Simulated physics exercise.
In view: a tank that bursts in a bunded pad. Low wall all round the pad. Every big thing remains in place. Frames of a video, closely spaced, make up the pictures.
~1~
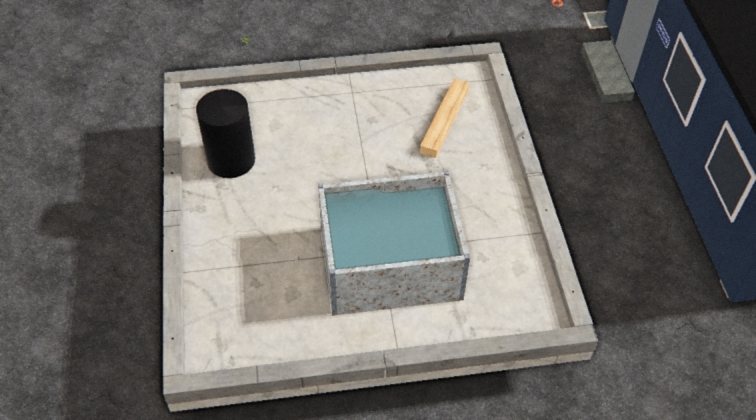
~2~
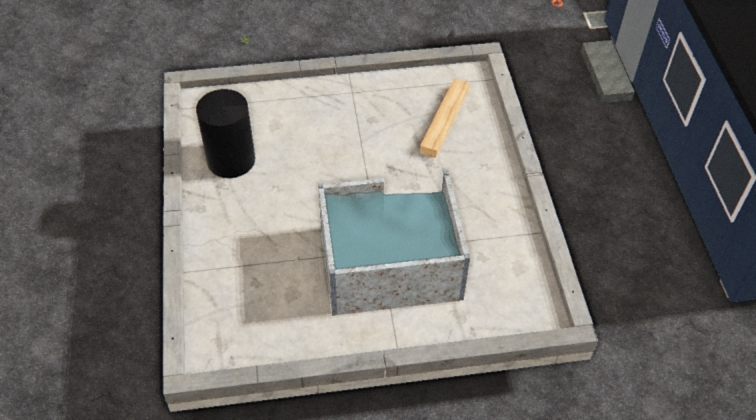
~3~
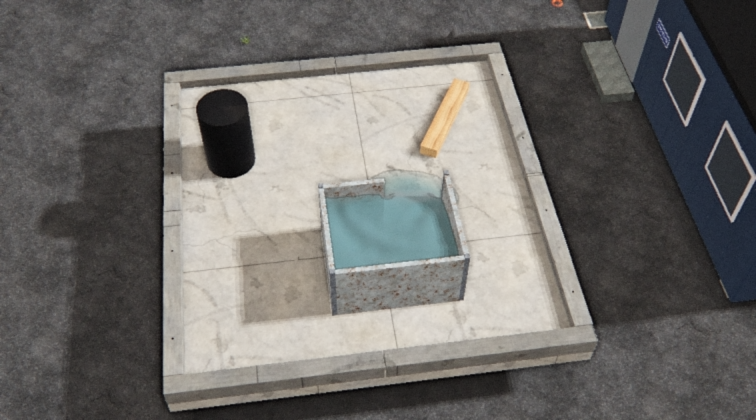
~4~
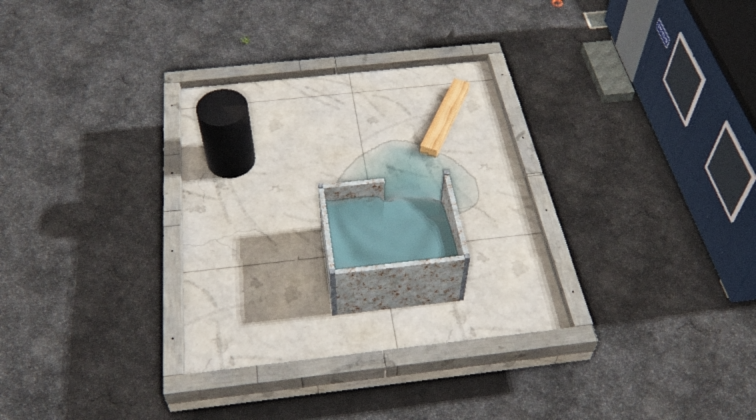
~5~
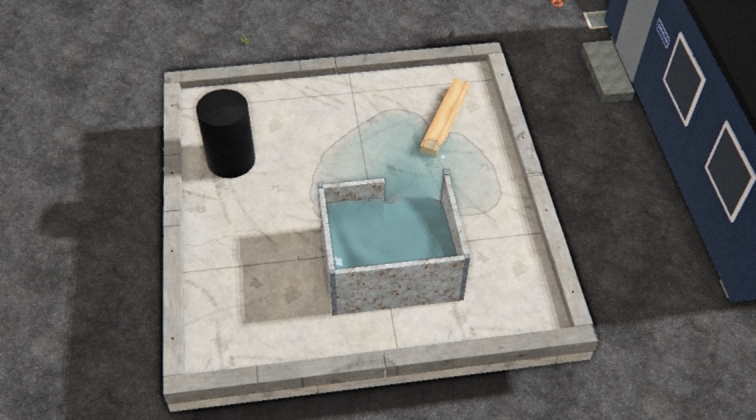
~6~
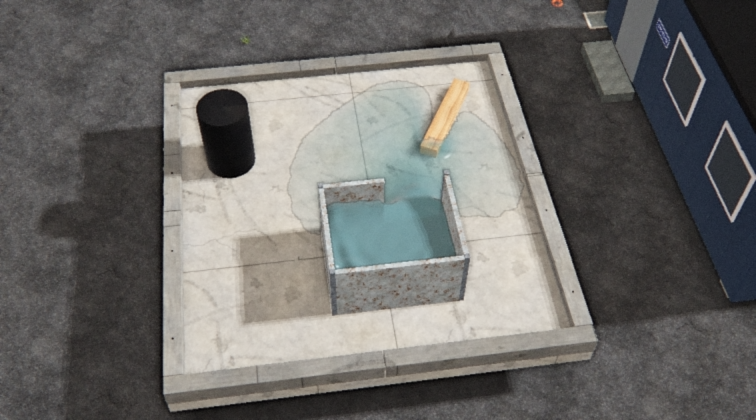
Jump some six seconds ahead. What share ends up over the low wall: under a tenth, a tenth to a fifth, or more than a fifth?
The part that gets over is a tenth to a fifth.
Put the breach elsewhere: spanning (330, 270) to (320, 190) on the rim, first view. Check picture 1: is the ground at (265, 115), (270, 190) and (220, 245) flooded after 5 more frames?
Spared, soaked, soaked.
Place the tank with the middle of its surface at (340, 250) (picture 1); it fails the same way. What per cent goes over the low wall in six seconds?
About 12 per cent.
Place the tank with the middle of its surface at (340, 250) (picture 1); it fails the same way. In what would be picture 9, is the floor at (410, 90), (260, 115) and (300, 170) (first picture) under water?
Readings in order: Inundated / inundated / inundated.
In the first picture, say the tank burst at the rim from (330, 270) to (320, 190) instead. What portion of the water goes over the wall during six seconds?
Around 36 percent.
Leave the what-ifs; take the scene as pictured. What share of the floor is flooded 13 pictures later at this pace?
It comes out near 50 percent.
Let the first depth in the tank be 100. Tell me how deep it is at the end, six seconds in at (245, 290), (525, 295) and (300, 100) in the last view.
First 2, next 2, last 6 in a hundred.
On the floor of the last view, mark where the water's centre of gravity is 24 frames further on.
Near pixel (367, 166).
A moment on, water covers 35 % of the floor; the low wall has let 0 % over.
Next, water covers 40 % of the floor; the low wall has let 1 % over.
Then, water covers 50 % of the floor; the low wall has let 11 % over.
Later, water covers 50 % of the floor; the low wall has let 17 % over.
In the end, water covers 80 % of the floor; the low wall has let 17 % over.
